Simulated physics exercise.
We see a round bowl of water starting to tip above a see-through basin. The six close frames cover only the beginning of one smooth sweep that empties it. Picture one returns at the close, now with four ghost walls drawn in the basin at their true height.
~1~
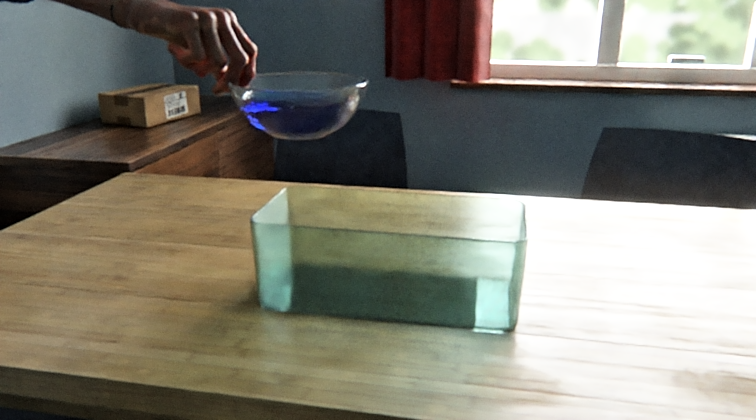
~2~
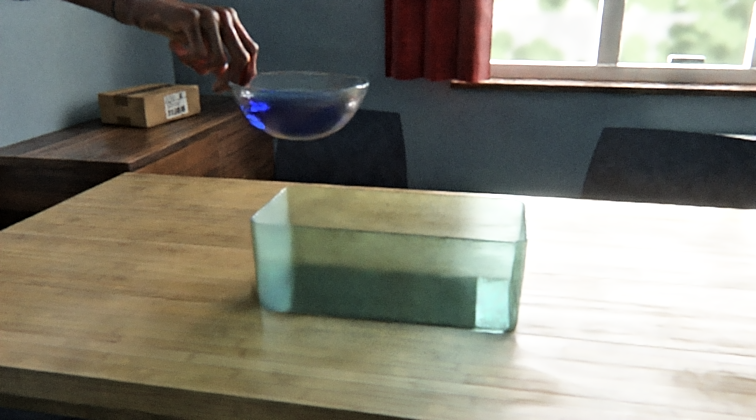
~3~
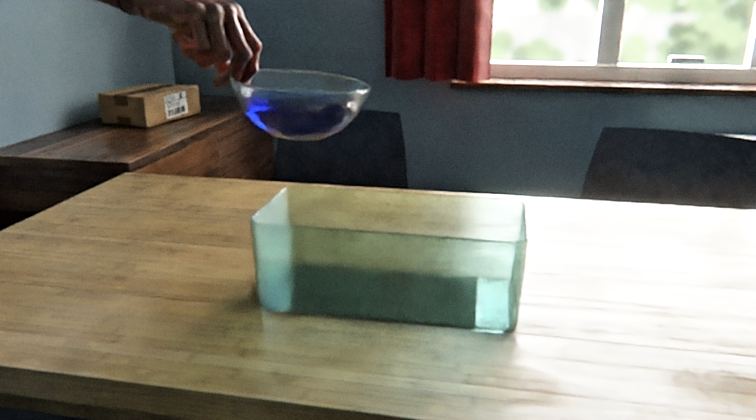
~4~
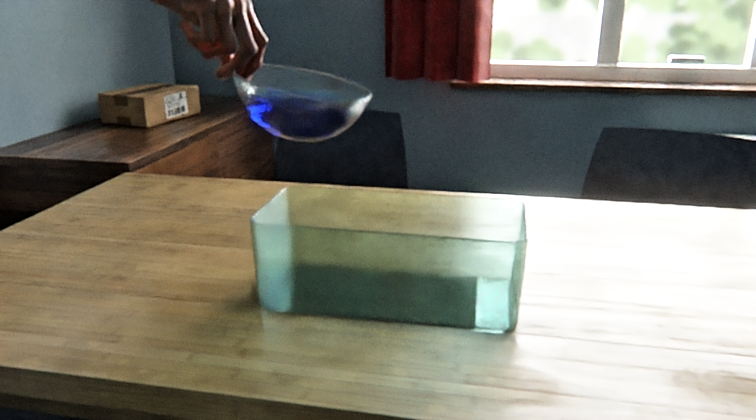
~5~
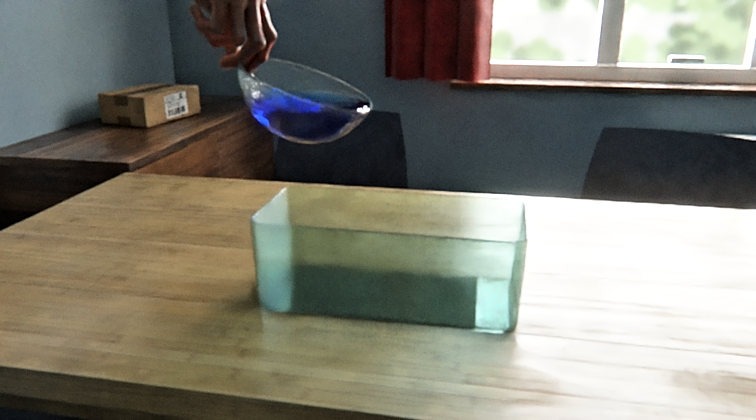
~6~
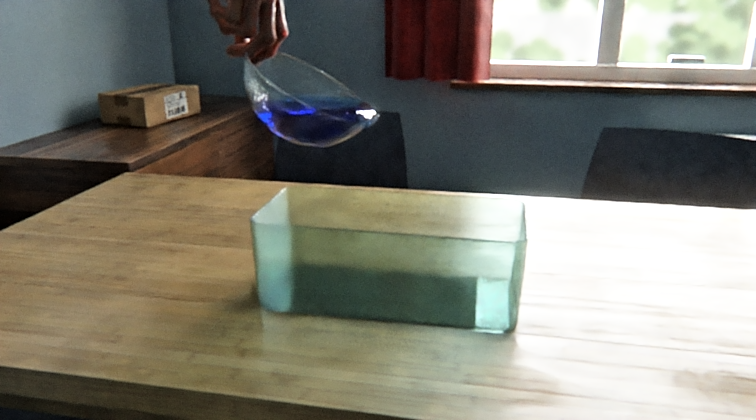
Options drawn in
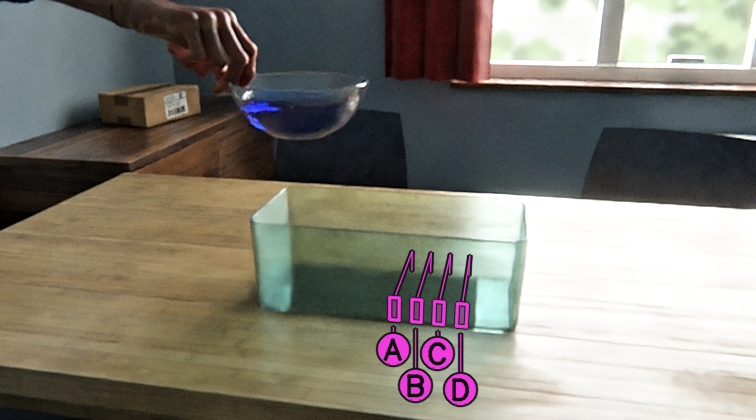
To begin with, a hand at the upper left holds a clear round bowl of blue-tinted water level above a see-through rectangular basin on a wooden table. The hand then gradually tilts the bowl down to the right, and the water shifts toward the lowered right lip, reaching its edge.
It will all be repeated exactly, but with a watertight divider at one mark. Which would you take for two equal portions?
Best: A.
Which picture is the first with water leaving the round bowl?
Picture 6.
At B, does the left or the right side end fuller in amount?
The left one.
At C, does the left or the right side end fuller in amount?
More ends on the left.
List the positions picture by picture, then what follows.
In the first picture, upright, lip at (364, 82); basin from (260, 305) to (518, 330); nothing has left yet.
In the second picture, upright, lip at (365, 84); nothing has left yet.
In the third picture, tipped about 5°, lip at (366, 89); nothing has left yet.
In the fourth picture, tipped about 12°, lip at (368, 97); nothing has left yet.
In the fifth picture, tipped about 20°, lip at (369, 107); nothing has left yet.
In the sixth picture, tipped about 30°, lip at (368, 119); water is over the lip, down to (372, 123).
On the marked copy, A at (393, 327); B at (415, 329); C at (437, 331); D at (460, 333).
Choosing A, about 48 % ends left of the wall and 51 % right of it.
Choosing B, about 81 % ends left of the wall and 18 % right of it.
Choosing C, about 88 % ends left of the wall and 11 % right of it.
Choosing D, about 86 % ends left of the wall and 13 % right of it.
